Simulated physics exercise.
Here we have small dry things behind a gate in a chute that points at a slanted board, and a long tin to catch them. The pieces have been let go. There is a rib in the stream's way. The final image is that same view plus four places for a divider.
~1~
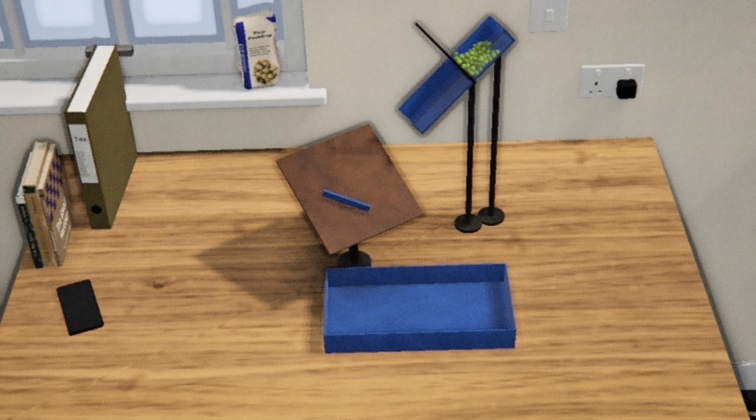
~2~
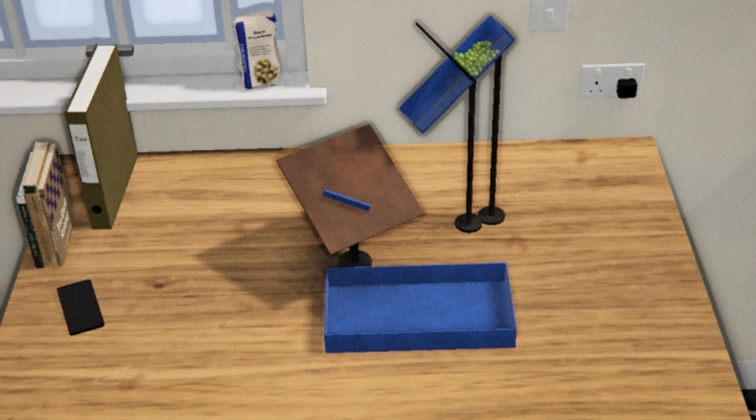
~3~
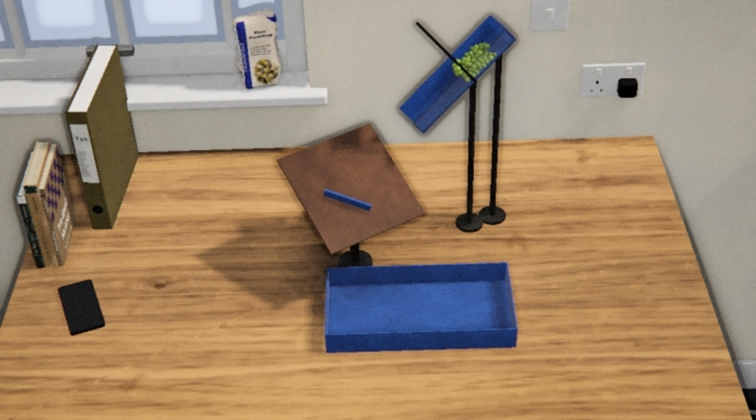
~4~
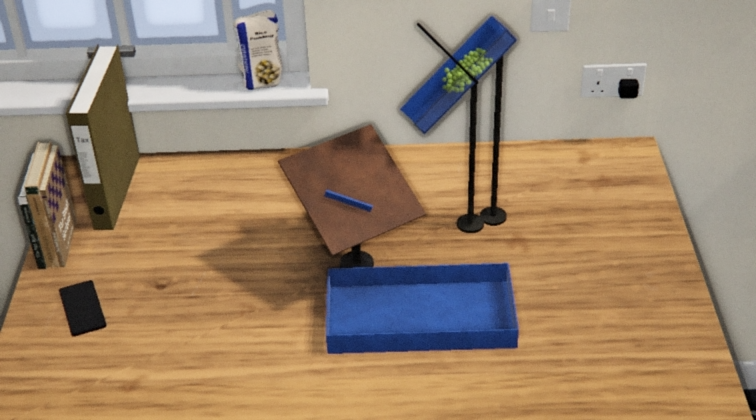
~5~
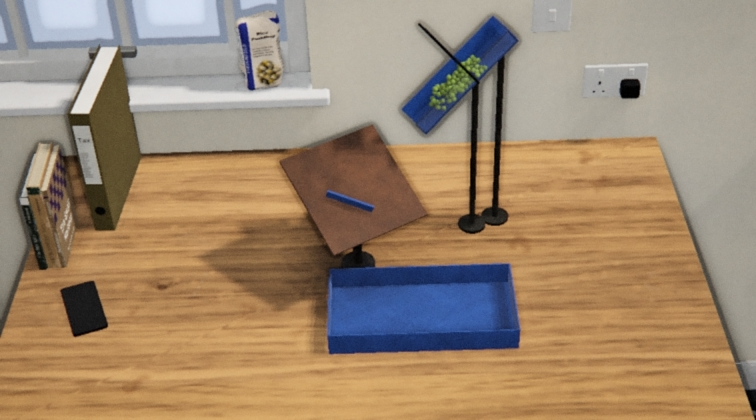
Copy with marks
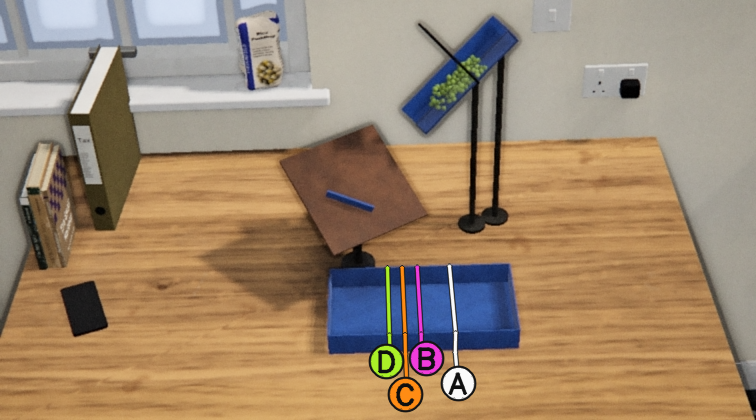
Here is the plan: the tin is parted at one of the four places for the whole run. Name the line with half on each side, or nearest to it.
Go for B.
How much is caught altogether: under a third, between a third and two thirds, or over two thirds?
It is over two thirds.
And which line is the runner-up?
That would be C.
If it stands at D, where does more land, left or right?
Right.
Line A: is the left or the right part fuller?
More lands on the left.
On the marked copy, line A crosses the front rim at (455, 332); line B crosses the front rim at (421, 333); line C crosses the front rim at (405, 333); line D crosses the front rim at (389, 334).
With A, of what is caught, nearly all on the left of the divider, a stray few on the right.
With B, of what is caught, about half on the left of the divider, about half on the right.
With C, of what is caught, about a quarter on the left of the divider, most on the right.
With D, of what is caught, a small part on the left of the divider, nearly all on the right.
